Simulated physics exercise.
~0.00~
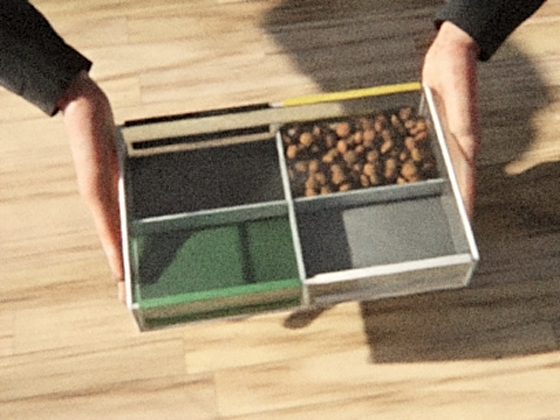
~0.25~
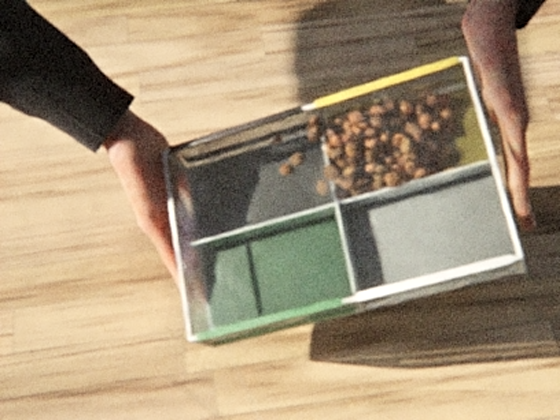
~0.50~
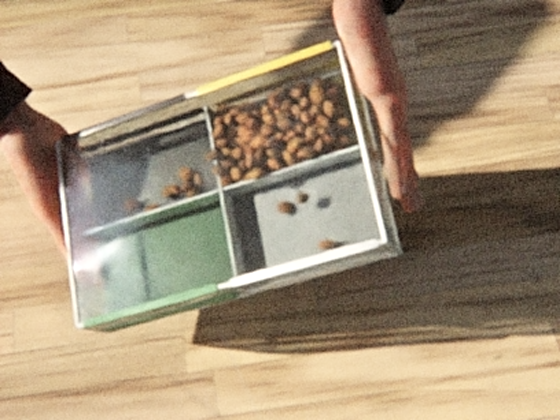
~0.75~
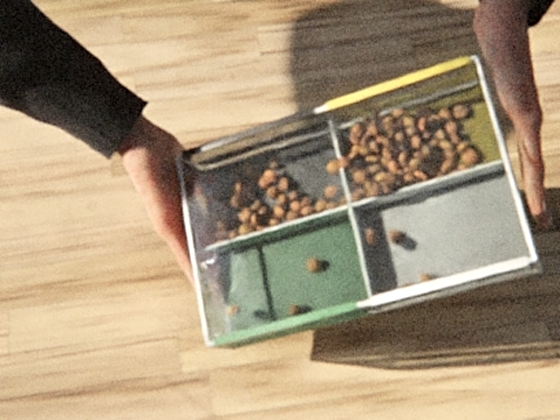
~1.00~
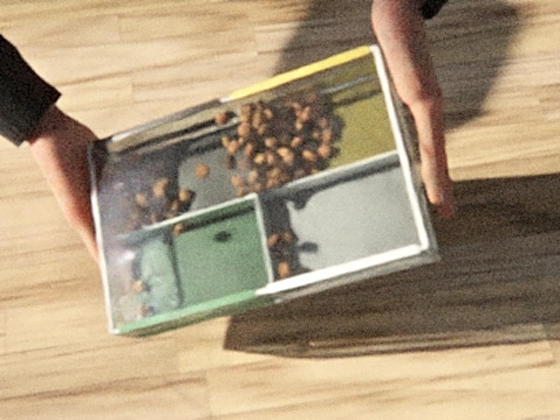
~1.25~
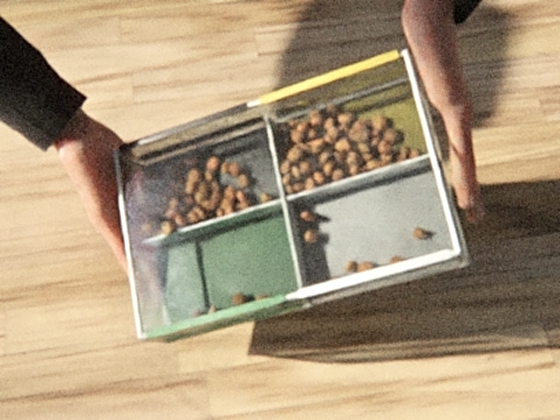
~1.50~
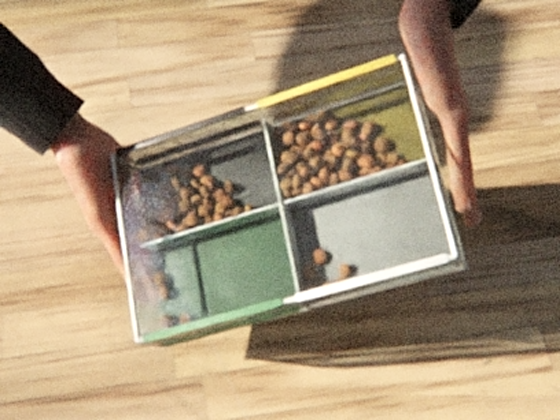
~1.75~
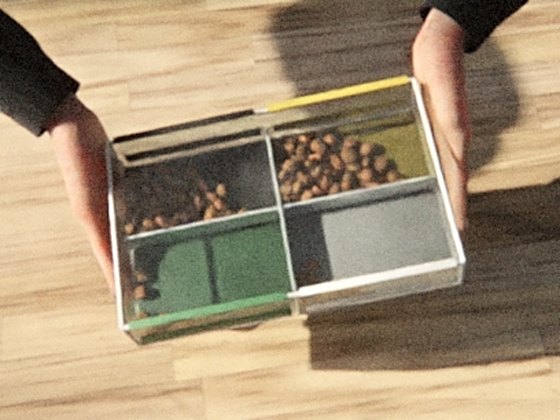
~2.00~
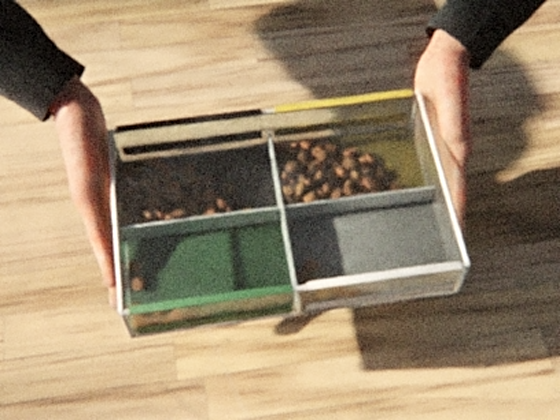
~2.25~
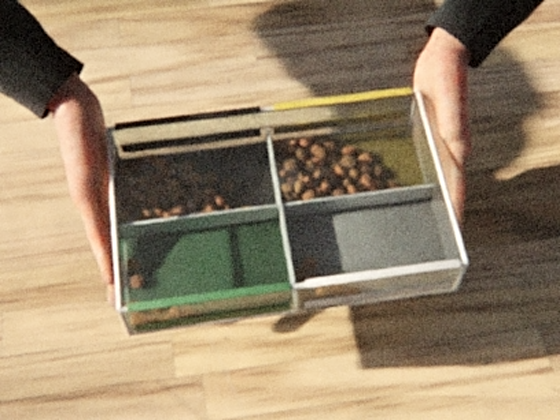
Two hands held a clear-lidded box of brown kibble, tilted it and shook it side to side, scattering pieces from the yellow section, then leveled it, leaving most in the yellow and black sections, a few in green and hardly any in white.
